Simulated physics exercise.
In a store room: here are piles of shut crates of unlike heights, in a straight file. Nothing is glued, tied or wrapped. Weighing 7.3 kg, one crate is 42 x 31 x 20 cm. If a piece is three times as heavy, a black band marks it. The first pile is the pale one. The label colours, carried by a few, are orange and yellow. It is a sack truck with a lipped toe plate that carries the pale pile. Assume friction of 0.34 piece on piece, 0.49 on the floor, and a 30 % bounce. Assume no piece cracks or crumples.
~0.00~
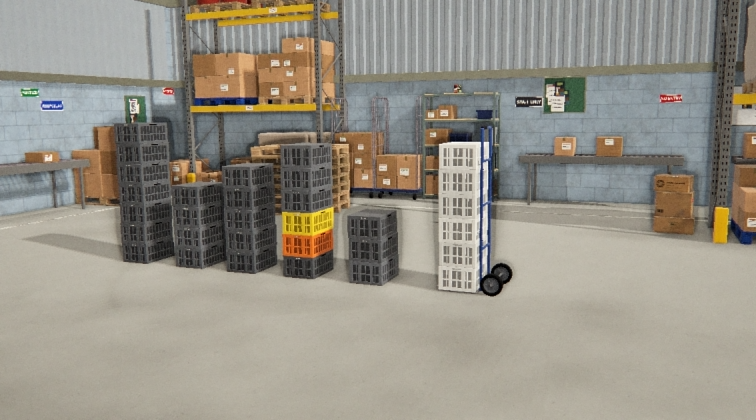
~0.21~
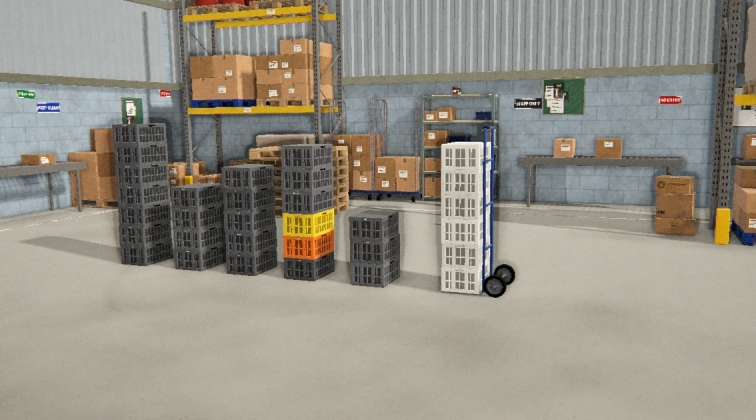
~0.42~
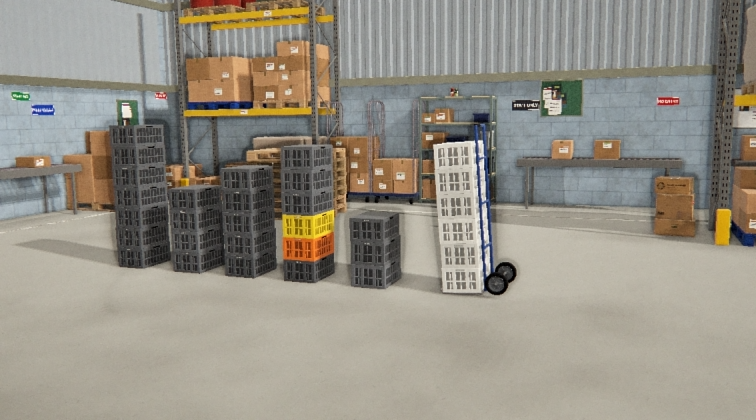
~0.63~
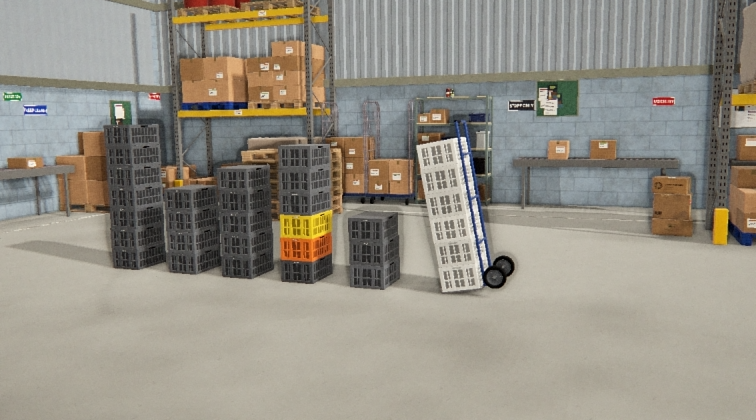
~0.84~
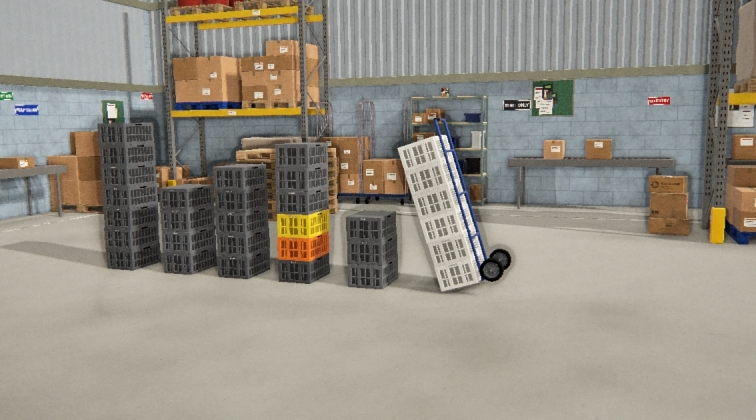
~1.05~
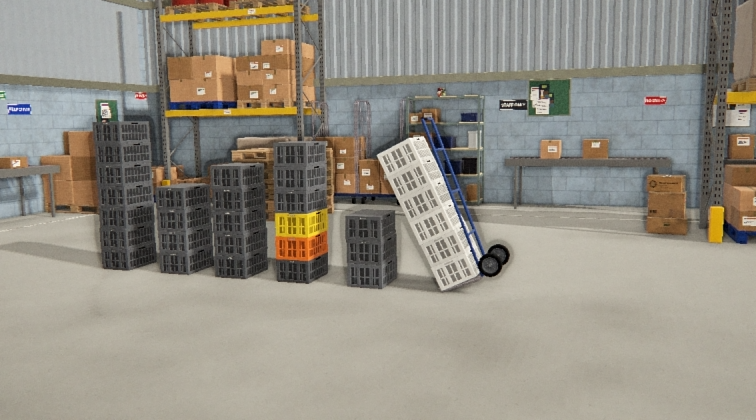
In a store room, a blue hand truck behind a tall pale stack of crates leans left with it, gradually at first, toward a row of dark stacks, one with yellow and orange crates, which stay still.
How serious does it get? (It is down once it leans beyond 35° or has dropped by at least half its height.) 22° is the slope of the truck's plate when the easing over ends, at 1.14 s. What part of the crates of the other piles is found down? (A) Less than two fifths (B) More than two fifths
Option A: Less than two fifths.
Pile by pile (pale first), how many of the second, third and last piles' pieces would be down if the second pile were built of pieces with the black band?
Second: 0; third: 0; last: 0.
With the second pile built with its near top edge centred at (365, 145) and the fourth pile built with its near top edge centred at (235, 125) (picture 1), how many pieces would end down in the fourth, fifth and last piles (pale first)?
The tally would be fourth 7, then fifth 4, then last 7.
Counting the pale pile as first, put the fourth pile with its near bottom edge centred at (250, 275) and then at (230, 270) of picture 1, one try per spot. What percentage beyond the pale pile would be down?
The first try gives 0 per cent, the second 0 per cent.
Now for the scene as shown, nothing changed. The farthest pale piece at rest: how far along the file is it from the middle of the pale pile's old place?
Distance along: Near 120 cm.
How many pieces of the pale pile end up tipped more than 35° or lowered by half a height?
Count: 6.
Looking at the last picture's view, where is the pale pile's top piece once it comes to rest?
End position: Near (329, 205) px.
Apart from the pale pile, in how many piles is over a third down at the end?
It adds up to 0.
Around 1.16 s, 0 of the pale pile down; none of the 25 other crates down.
Around 1.32 s, 6 of the pale pile down; none of the 25 other crates down, 1 disturbed.
Around 1.58 s, 6 of the pale pile down; none of the 25 other crates down, 5 disturbed; yellow crate displaced 27 mm.
Finally (2.6 s), 6 of the pale pile down; none of the 25 other crates down, 6 disturbed; yellow crate displaced 41 mm; orange crate unmoved. That is 0 per cent. Seen by the last camera, middles, yellow crate near (298, 222), orange crate near (302, 244).
